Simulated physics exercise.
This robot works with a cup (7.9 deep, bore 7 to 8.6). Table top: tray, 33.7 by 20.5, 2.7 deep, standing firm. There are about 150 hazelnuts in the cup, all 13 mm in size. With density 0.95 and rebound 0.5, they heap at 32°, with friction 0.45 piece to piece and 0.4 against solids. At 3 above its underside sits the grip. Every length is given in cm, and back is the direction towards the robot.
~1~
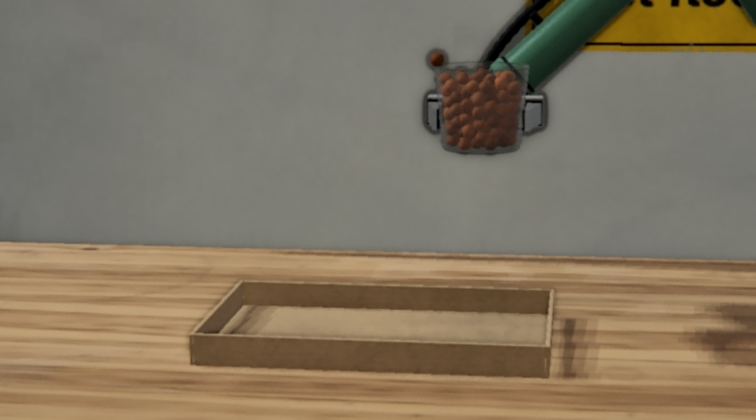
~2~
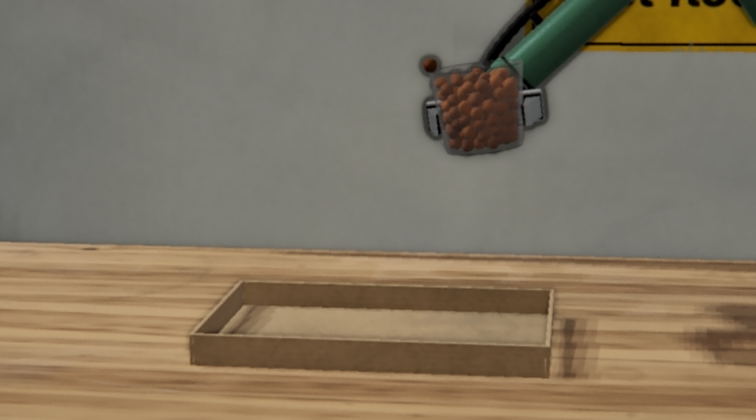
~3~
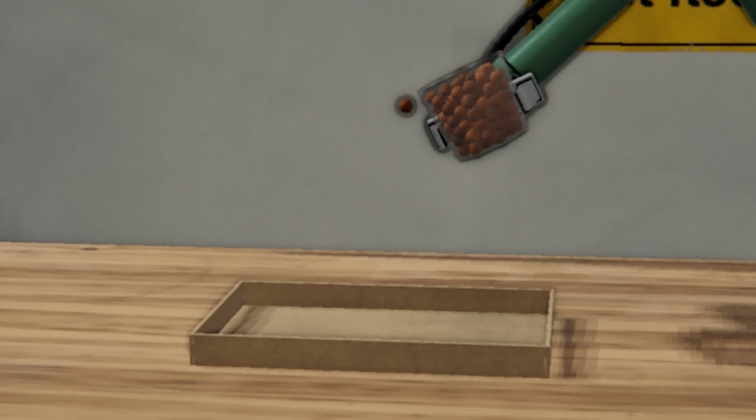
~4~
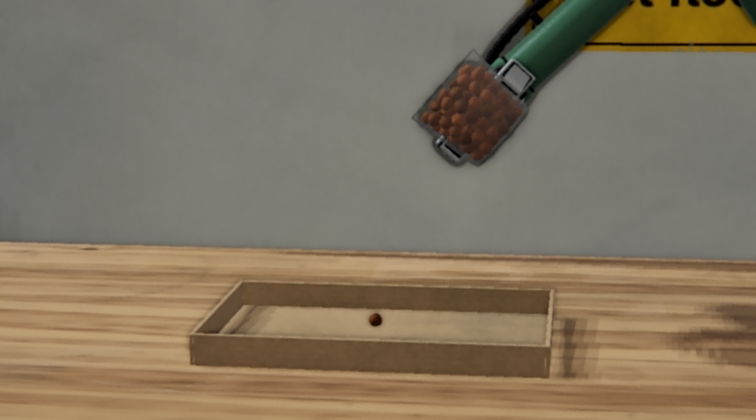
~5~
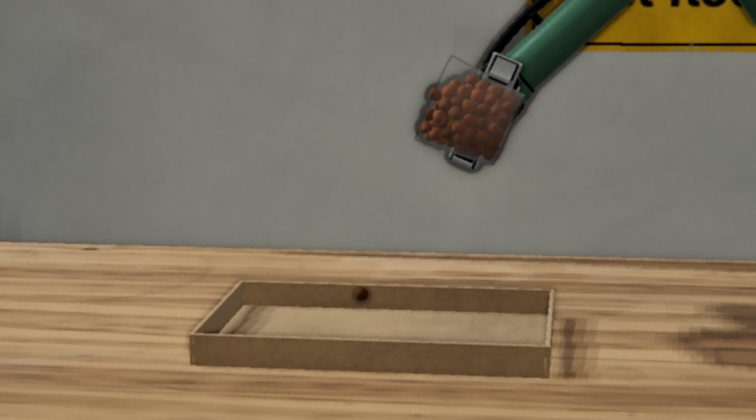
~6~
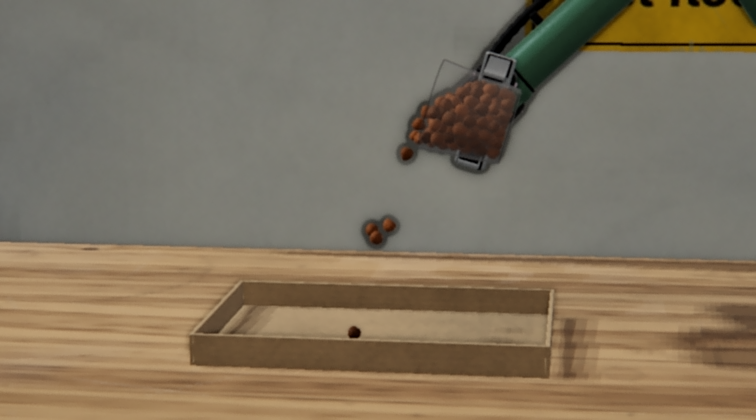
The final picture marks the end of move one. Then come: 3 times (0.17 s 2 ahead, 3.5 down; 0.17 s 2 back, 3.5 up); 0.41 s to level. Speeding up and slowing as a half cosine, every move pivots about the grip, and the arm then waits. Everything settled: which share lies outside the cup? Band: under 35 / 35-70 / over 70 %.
Under 35 %.
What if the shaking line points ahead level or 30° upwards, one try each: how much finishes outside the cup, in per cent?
First try some 65 %, second try some 65 %.
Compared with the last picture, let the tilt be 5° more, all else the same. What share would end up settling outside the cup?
Around 45 in a hundred, I'd say.
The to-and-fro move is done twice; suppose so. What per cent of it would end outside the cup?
That change gives some 15 percent.
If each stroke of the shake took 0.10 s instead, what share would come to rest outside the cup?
It would come to roughly 45 %.
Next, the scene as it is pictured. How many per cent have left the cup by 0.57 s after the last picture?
I'd put it at some 15 per cent at that point.
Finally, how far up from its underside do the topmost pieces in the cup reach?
Height at rest: Approx. 7.5 cm.
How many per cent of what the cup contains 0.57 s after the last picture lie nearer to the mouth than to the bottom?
50 %.
Then, 0.57 s after the last picture, tilted 74° forward, highest piece 23 above the table; 127 in the cup, 19 in the tray, 2 in flight or on a rim.
Then, 1.14 s after the last picture, tilted 59° forward, highest piece 25 above the table; 111 in the cup, 32 in the tray, 5 in flight or on a rim.
Then, 1.63 s after the last picture, level, highest piece 27 above the table; 110 in the cup, 38 in the tray.
Then, 2.68 s after the last picture, level, highest piece 27 above the table; 110 in the cup, 38 in the tray.
Final count, 110 in the cup, 38 in the tray. That is 26 % outside the cup.
